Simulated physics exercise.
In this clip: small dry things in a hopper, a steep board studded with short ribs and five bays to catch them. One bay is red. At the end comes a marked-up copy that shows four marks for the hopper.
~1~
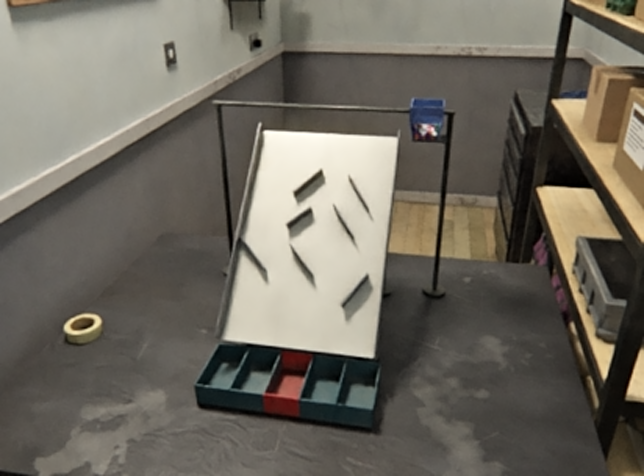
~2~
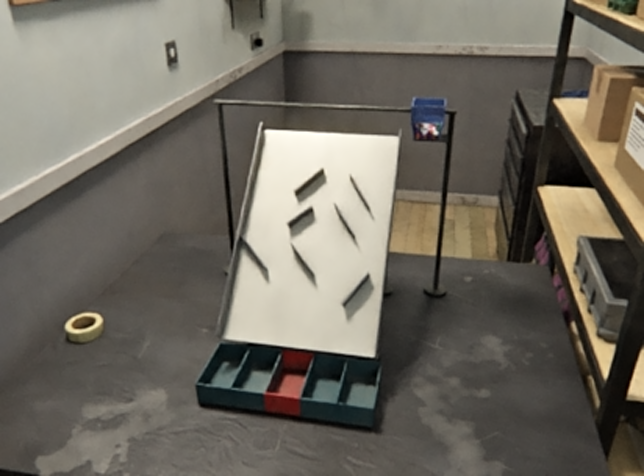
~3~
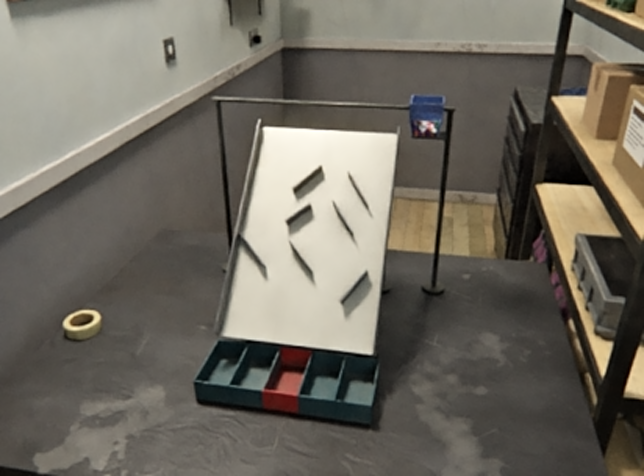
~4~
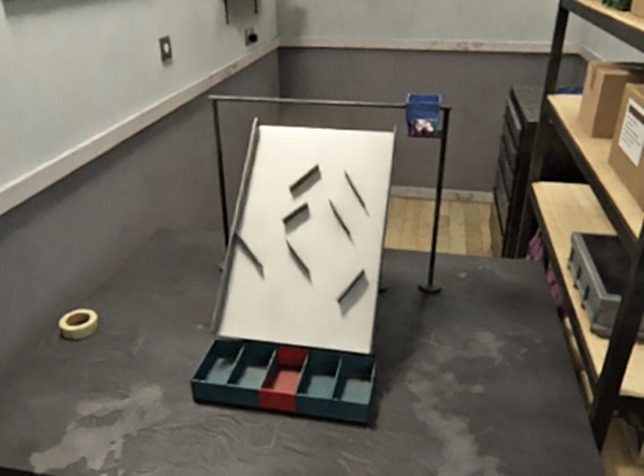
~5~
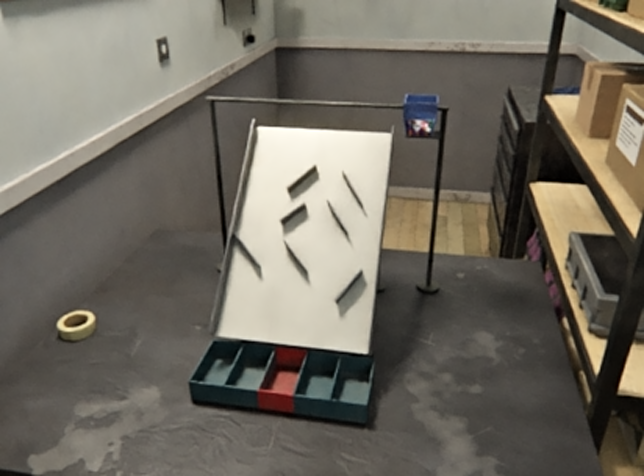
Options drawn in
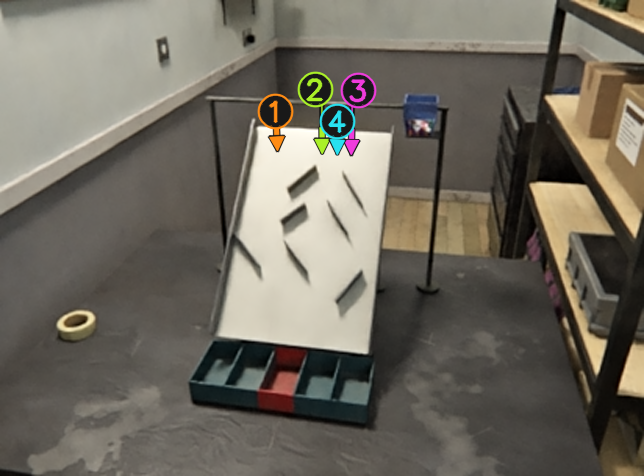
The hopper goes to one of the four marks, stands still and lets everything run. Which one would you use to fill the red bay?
1.
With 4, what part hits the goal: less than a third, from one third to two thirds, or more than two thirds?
Mark 4 gives less than a third.
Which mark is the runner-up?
The answer is 2.
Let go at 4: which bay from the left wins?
The fourth from the left.
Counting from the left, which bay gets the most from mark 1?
The third.
On the marked copy, mark 1 meets the board at (277, 145); mark 2 meets the board at (322, 148); mark 3 meets the board at (351, 149); mark 4 meets the board at (337, 149).
For mark 1, about two thirds in the red bay, about a third in other bays.
For mark 2, about a third in the red bay, about half in other bays.
For mark 3, a stray few in the red bay, nearly all in other bays, a small part outside the box.
For mark 4, a small part in the red bay, nearly all in other bays.
